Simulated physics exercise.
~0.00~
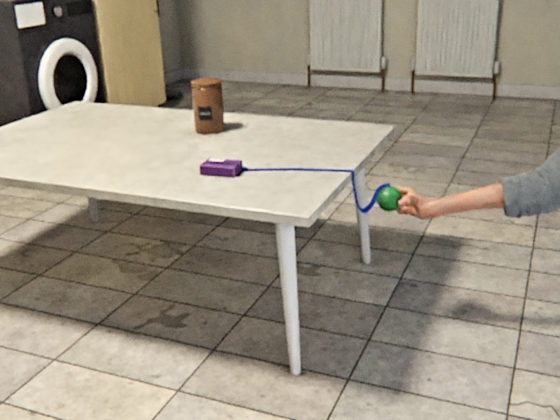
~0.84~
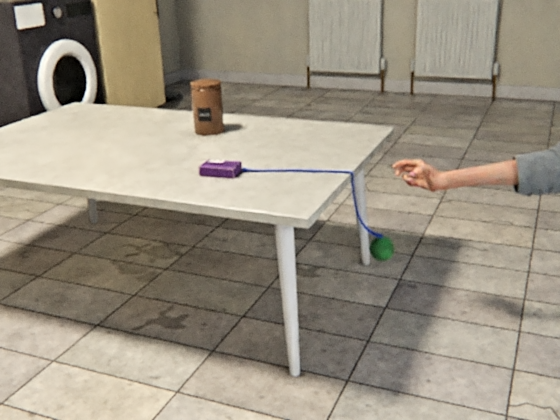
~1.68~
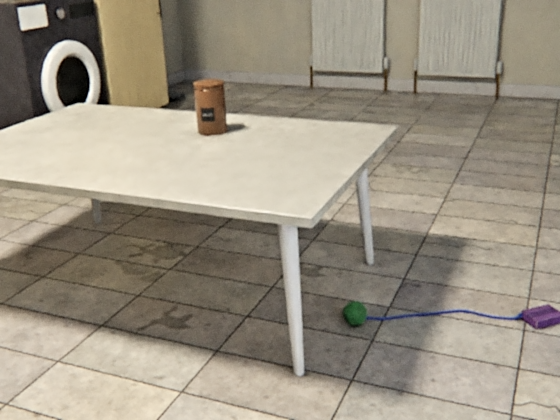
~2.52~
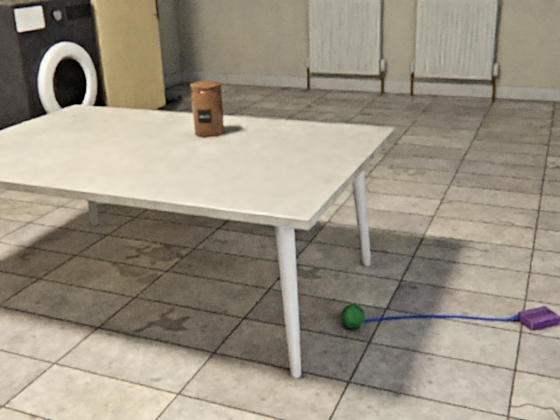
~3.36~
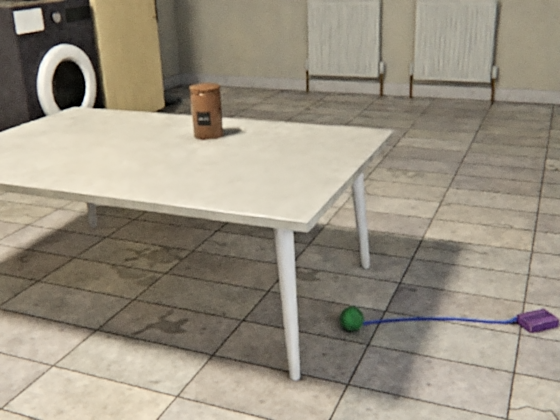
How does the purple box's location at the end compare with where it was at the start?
At the start the purple box sits on top of the table, near its right side. At the end it lies on the tiled floor, to the right of the table.
